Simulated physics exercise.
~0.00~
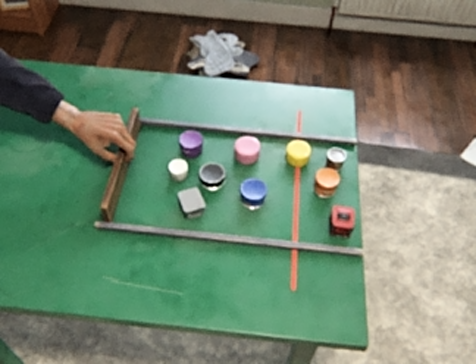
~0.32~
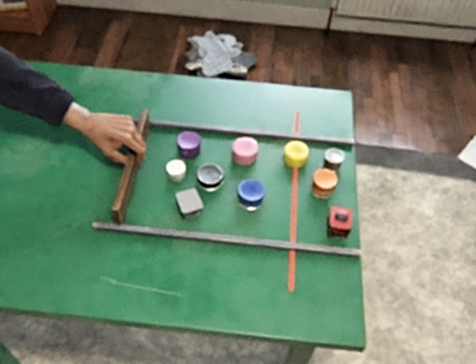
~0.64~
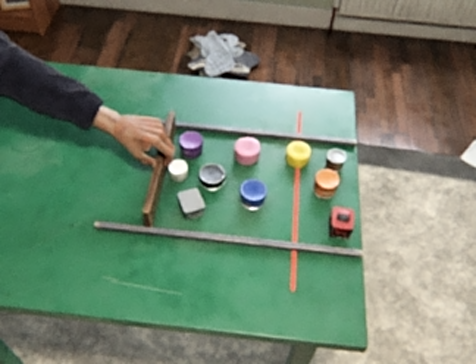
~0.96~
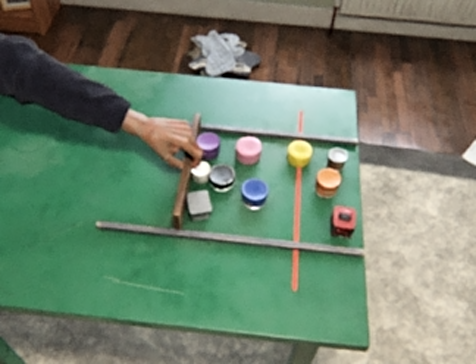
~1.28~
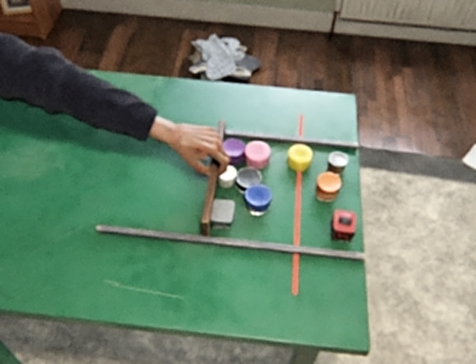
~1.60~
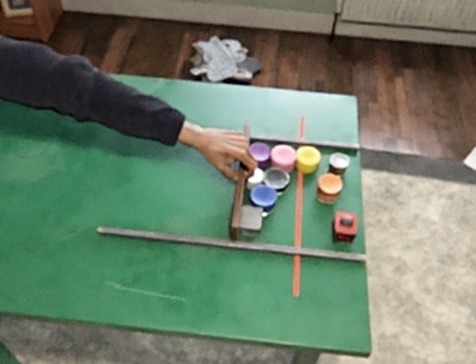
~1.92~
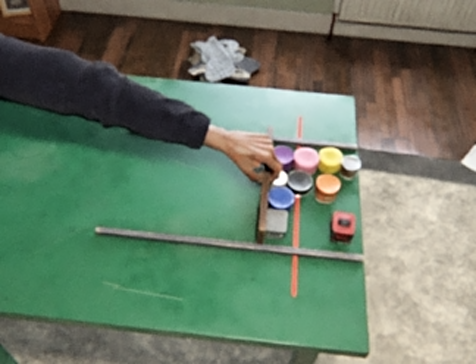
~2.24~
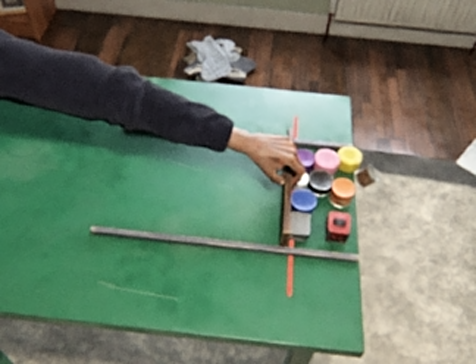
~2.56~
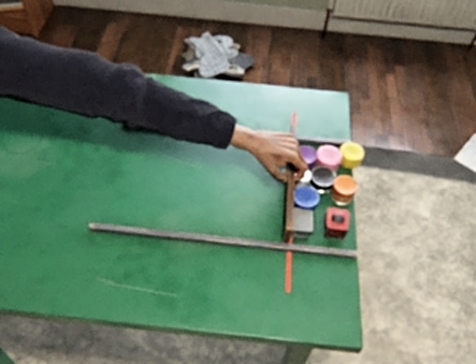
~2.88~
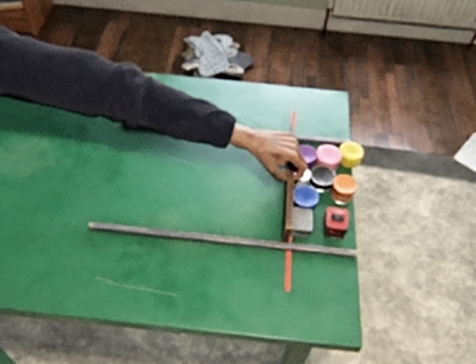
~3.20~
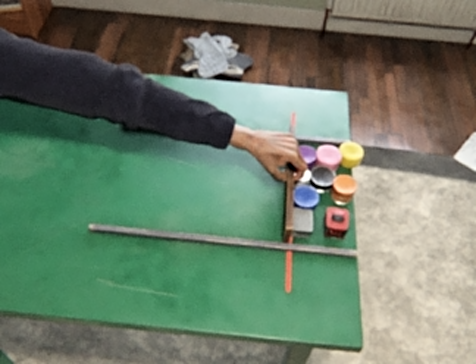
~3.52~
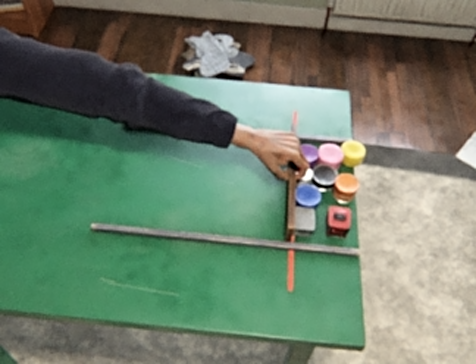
A hand slides a wooden board right to the tape, bunching small pots and knocking one off.
